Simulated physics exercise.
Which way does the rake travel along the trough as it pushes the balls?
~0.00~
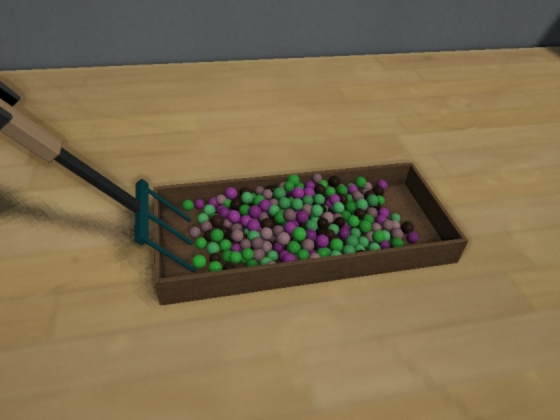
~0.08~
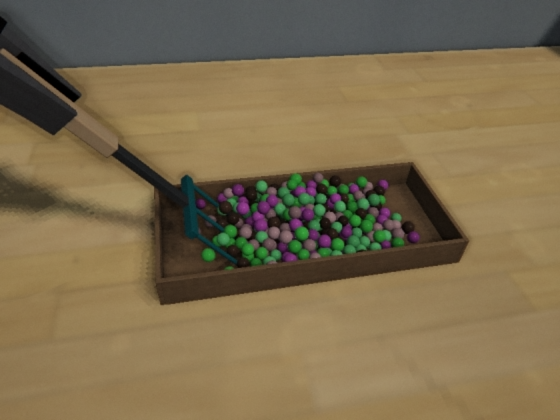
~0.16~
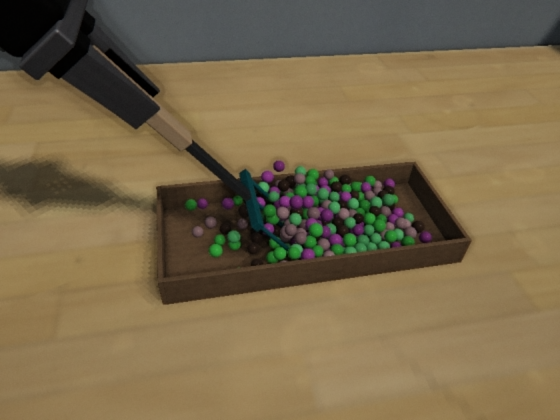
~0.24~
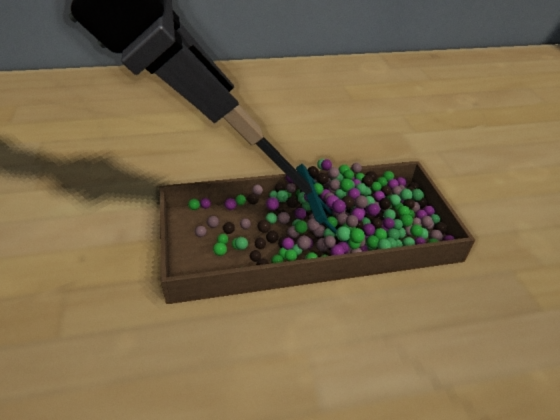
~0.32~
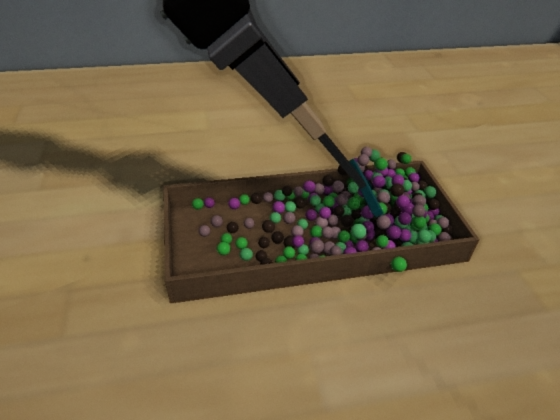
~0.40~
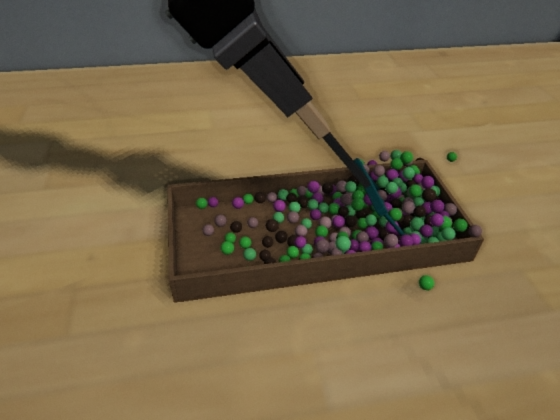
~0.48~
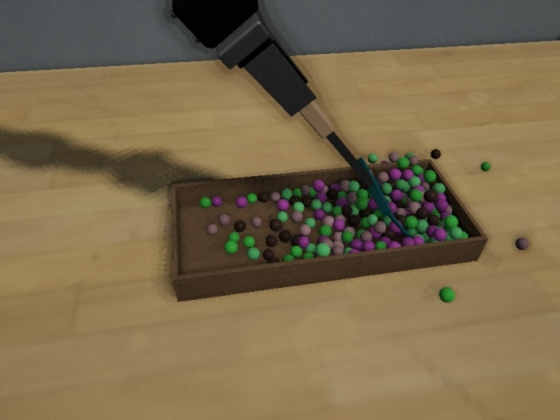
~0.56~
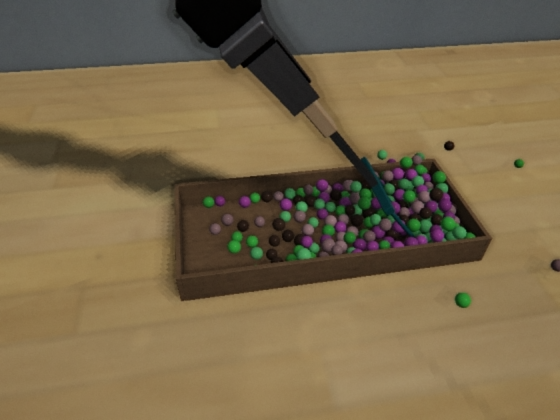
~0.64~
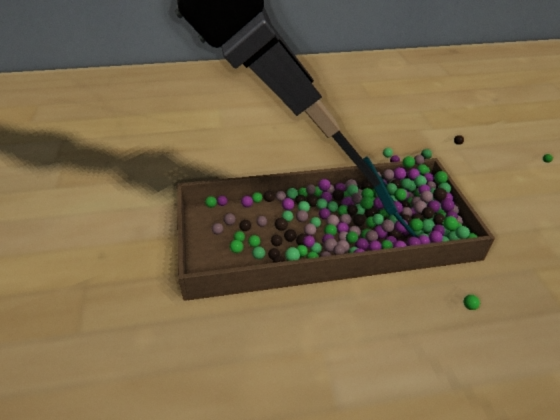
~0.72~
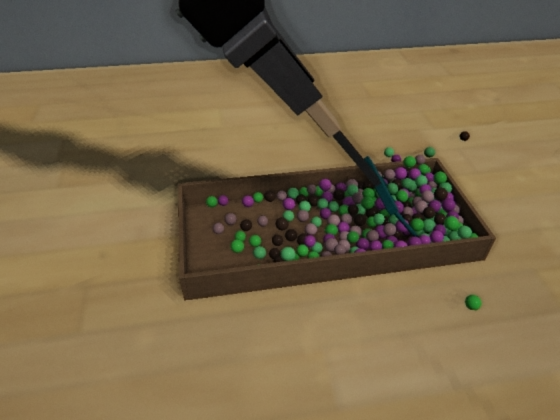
The rake moves to the right, going from the left end of the trough toward the right end before it stops.
